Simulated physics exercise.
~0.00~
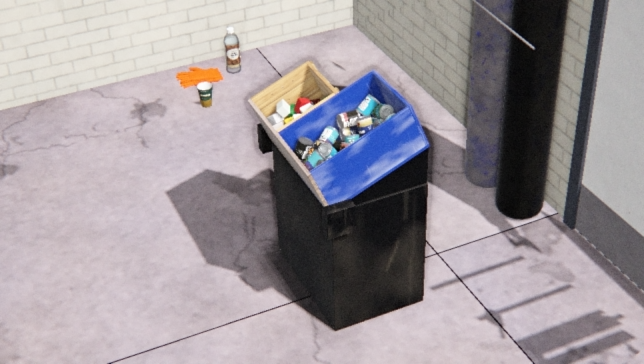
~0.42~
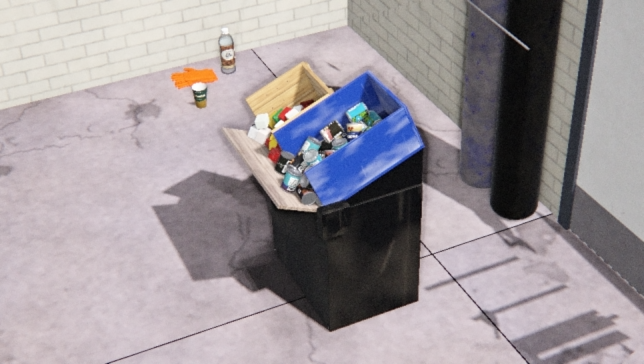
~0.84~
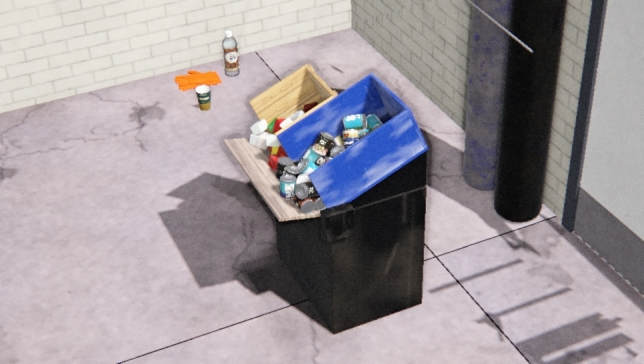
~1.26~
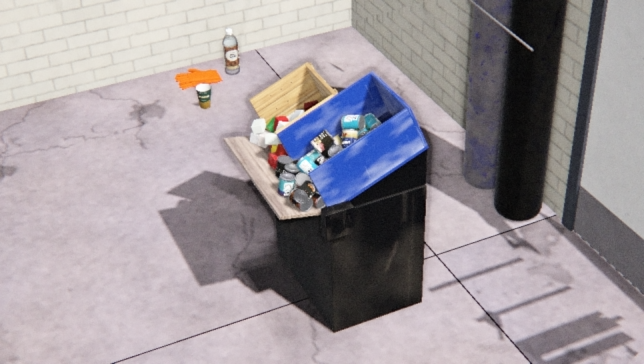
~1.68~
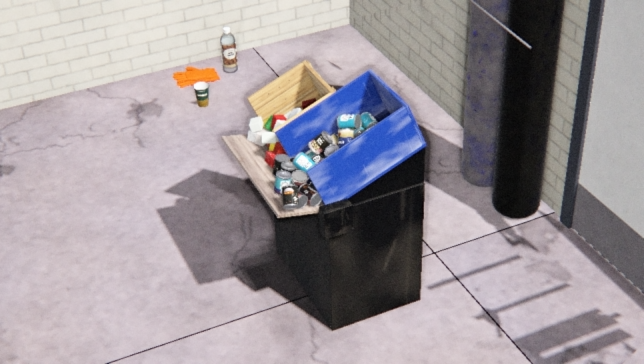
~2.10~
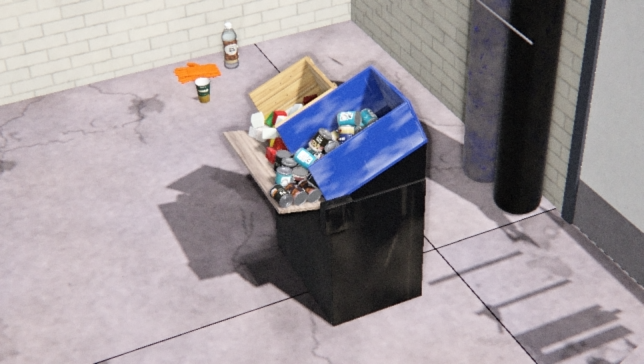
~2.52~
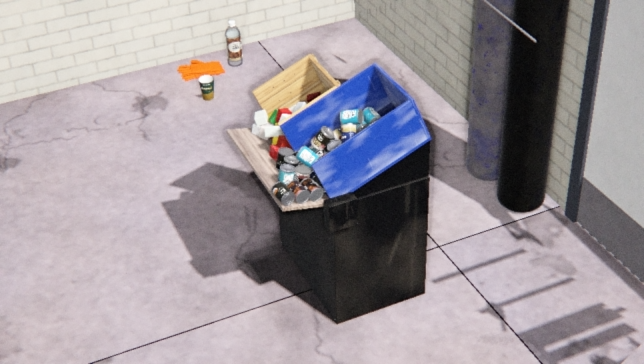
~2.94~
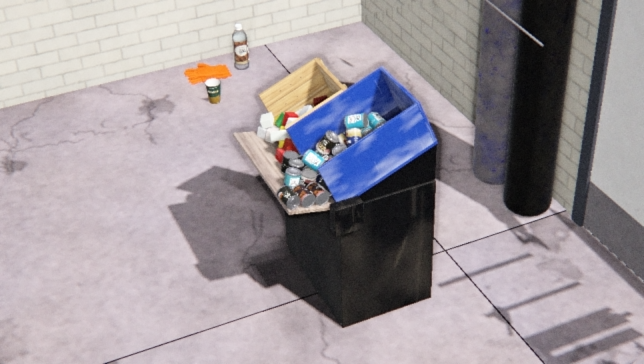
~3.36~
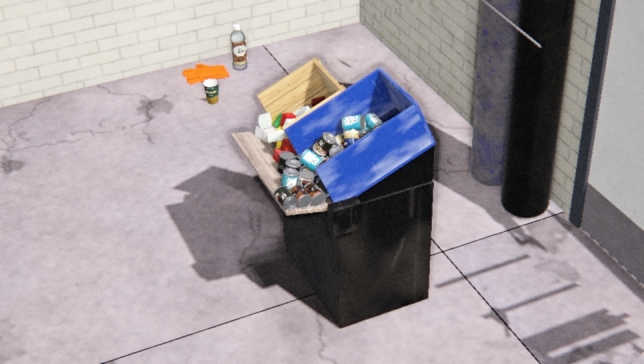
A black stand on a concrete floor held a blue bin of small tins and a wooden bin of toy bricks, both sloping down to the left, when a leaning flap dropped onto its side and the tins slid lower, yet nothing spilled out.
